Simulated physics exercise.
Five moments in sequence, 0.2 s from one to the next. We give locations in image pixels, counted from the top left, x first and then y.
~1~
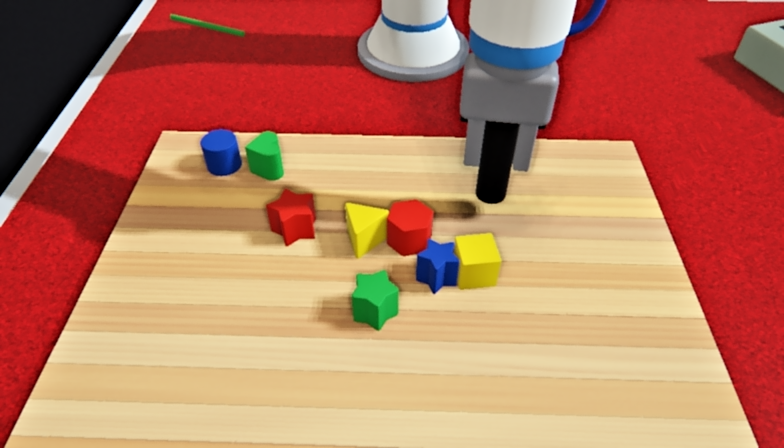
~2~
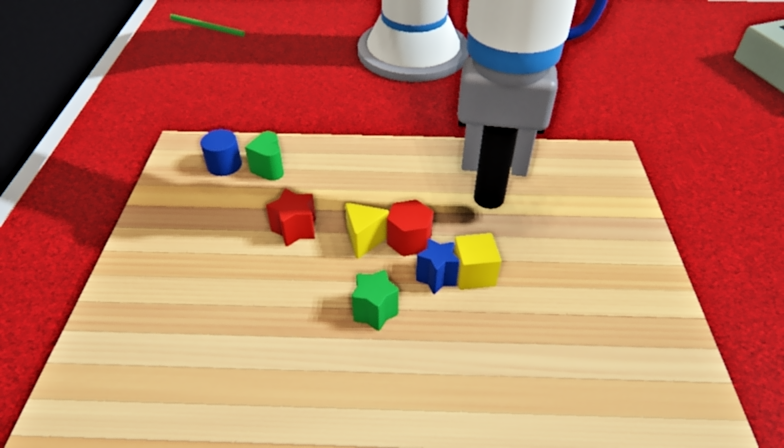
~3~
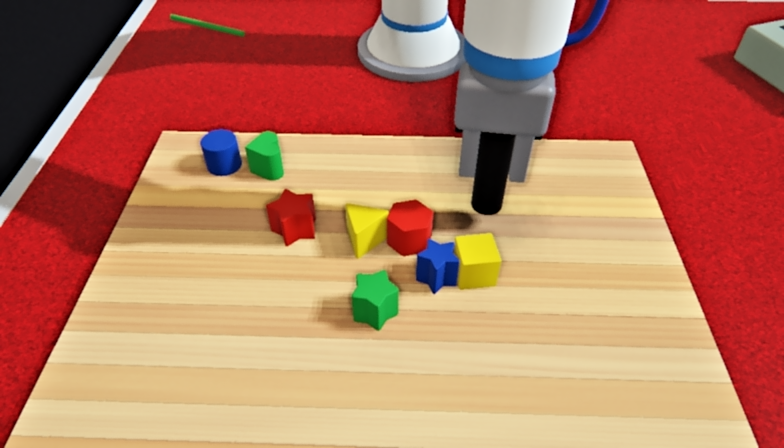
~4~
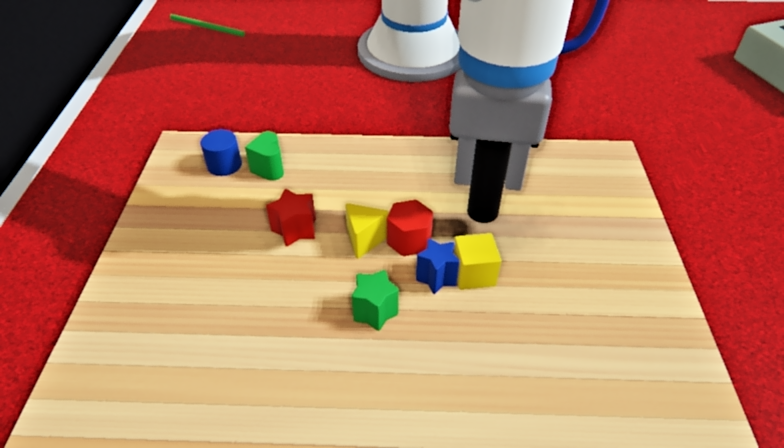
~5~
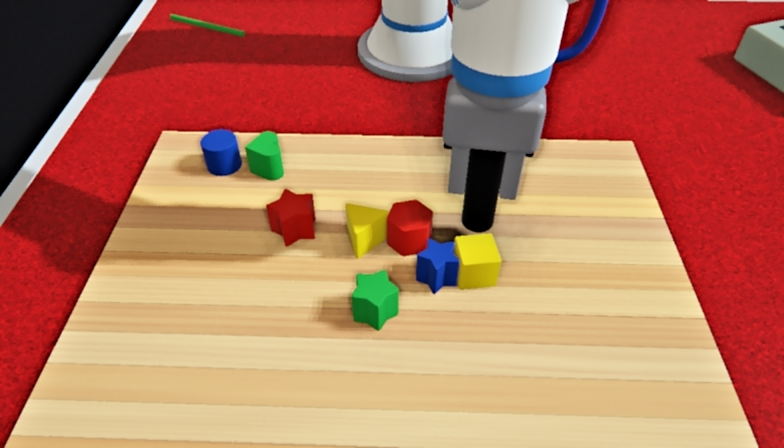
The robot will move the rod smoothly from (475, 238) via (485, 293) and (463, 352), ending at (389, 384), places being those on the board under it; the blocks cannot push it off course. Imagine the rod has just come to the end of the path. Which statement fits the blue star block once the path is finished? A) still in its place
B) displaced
It's A.
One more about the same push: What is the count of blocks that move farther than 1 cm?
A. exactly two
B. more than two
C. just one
That would be C.
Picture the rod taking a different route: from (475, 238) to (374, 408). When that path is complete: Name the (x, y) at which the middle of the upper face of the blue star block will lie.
Its top middle: (398, 284).
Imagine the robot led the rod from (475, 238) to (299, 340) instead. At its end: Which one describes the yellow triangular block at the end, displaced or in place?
That block stays in place.
On the path given first. One third of the way, rod (488, 278); yellow square piece (477, 296), turned 40° clockwise.
Two thirds of the way, rod (465, 337); yellow square piece (446, 358), turned 45° clockwise.
At the end, rod (389, 369); blue star block still; yellow square piece (418, 394).
